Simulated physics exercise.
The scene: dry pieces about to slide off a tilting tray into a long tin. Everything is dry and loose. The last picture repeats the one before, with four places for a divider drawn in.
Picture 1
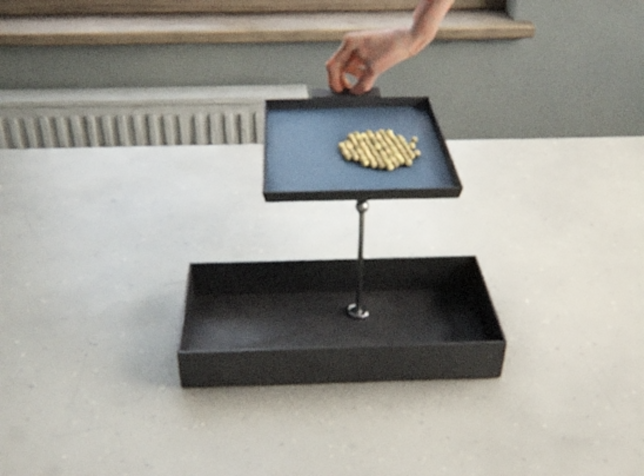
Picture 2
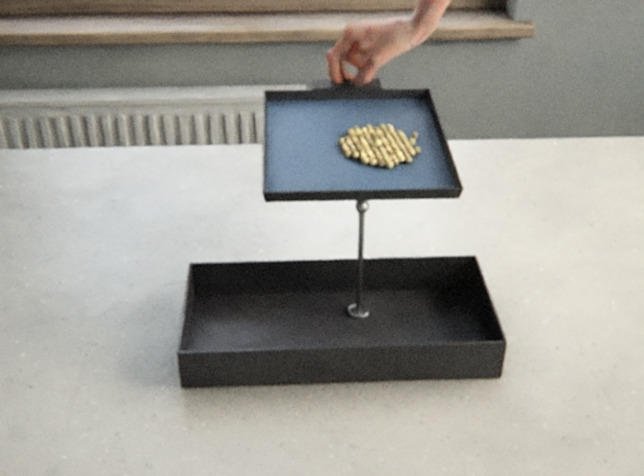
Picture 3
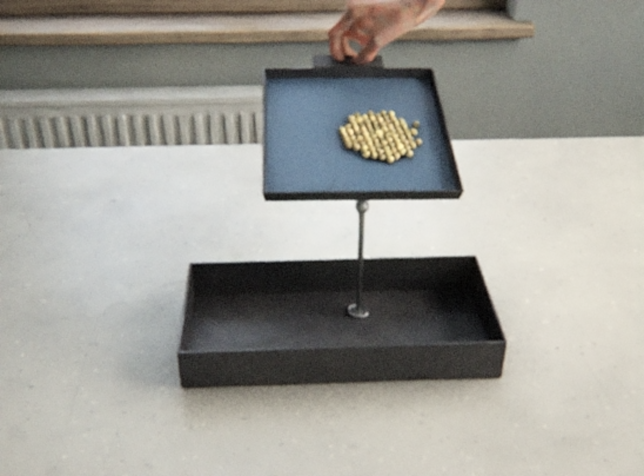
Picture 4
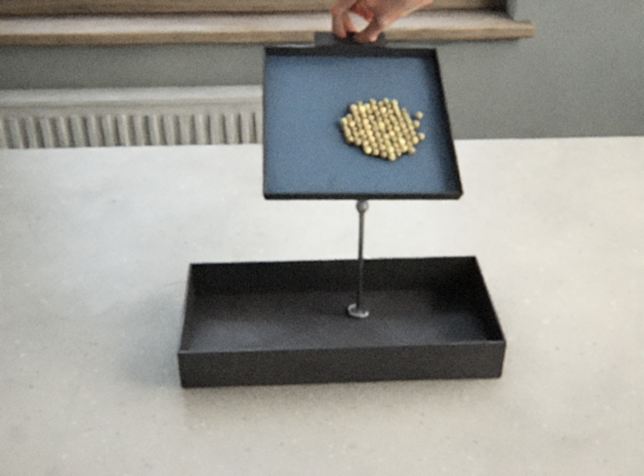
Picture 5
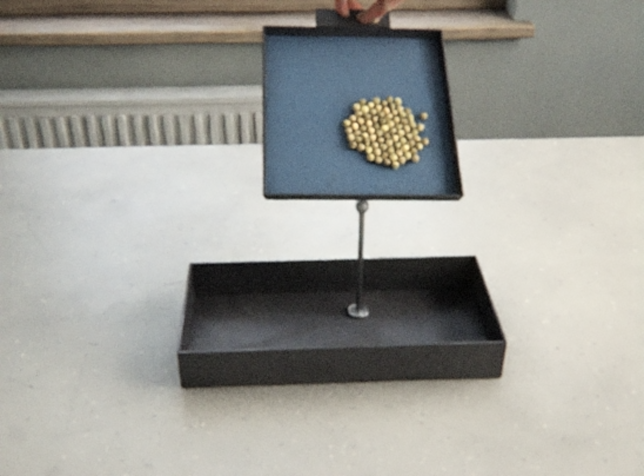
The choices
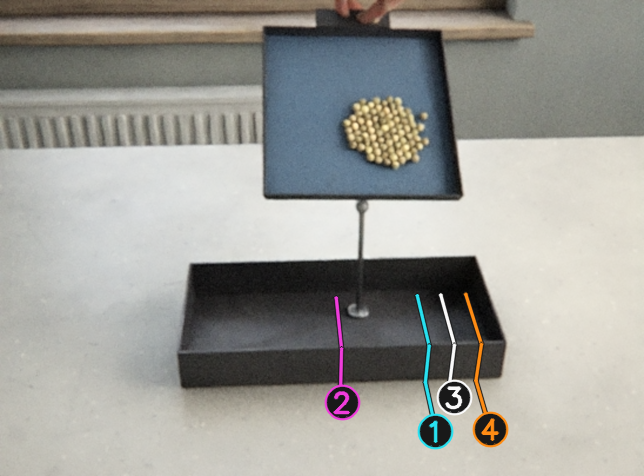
A hand raising the back edge of a blue tray, steadily tilting it forward above a black tin, the round beans staying clustered.
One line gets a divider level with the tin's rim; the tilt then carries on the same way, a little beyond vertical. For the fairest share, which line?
Line 1 does it best.
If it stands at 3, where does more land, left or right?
The left side.
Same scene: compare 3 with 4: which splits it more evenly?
That would be 3.
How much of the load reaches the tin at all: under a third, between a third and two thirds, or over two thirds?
About that: Over two thirds.
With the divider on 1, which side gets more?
More lands on the left.
On the marked copy, line 1 crosses the front rim at (428, 344); line 2 crosses the front rim at (341, 347); line 3 crosses the front rim at (454, 343); line 4 crosses the front rim at (481, 342).
If 1 is chosen, of what is caught, about two thirds on the left of the divider, about a third on the right.
If 2 is chosen, of what is caught, a small part on the left of the divider, nearly all on the right.
If 3 is chosen, of what is caught, most on the left of the divider, about a quarter on the right.
If 4 is chosen, of what is caught, all on the left of the divider, none on the right.
